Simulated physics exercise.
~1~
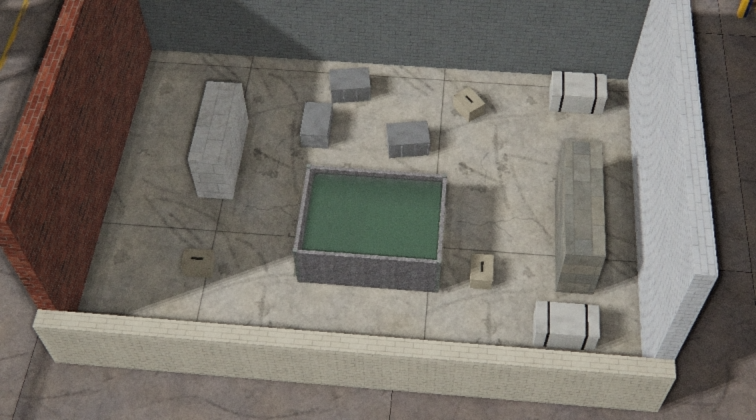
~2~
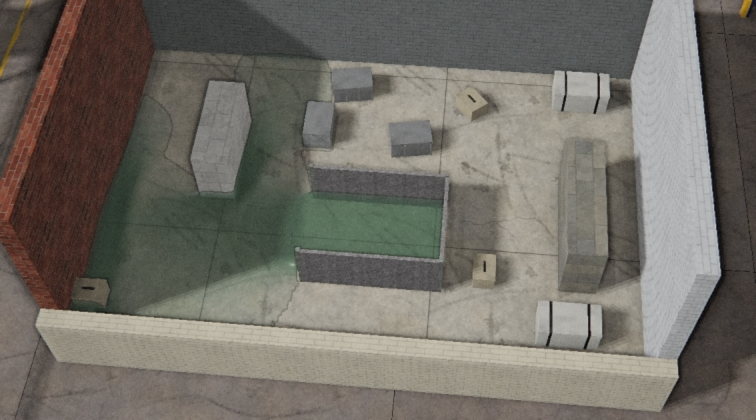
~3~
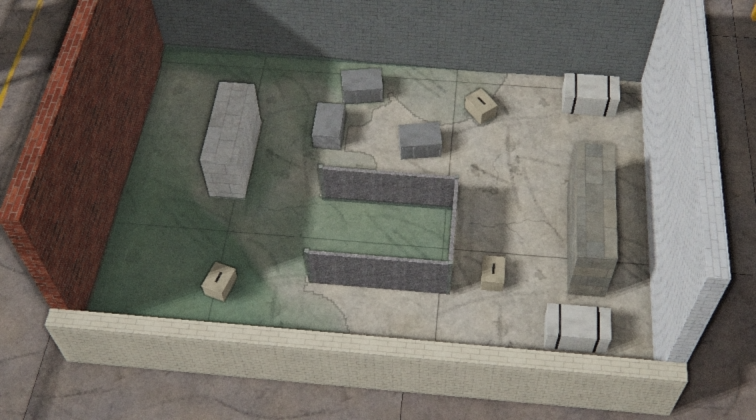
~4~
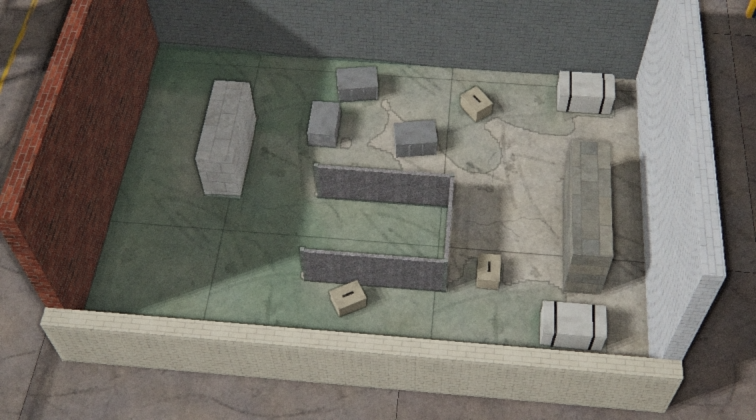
At first, a walled hall holds a tank of green water, with grey blocks, small tan crates and white trunks with dark bands standing around it. The tank's left side gives way, and water spreads over the floor toward the red brick wall, sweeping one crate into the near left corner. The water then reaches toward the back wall while that crate drifts back to the right. Thinning water creeps among the grey blocks and farther right. By the end, the crate sits just in front of the opened tank, while the other objects appear to stay in place.
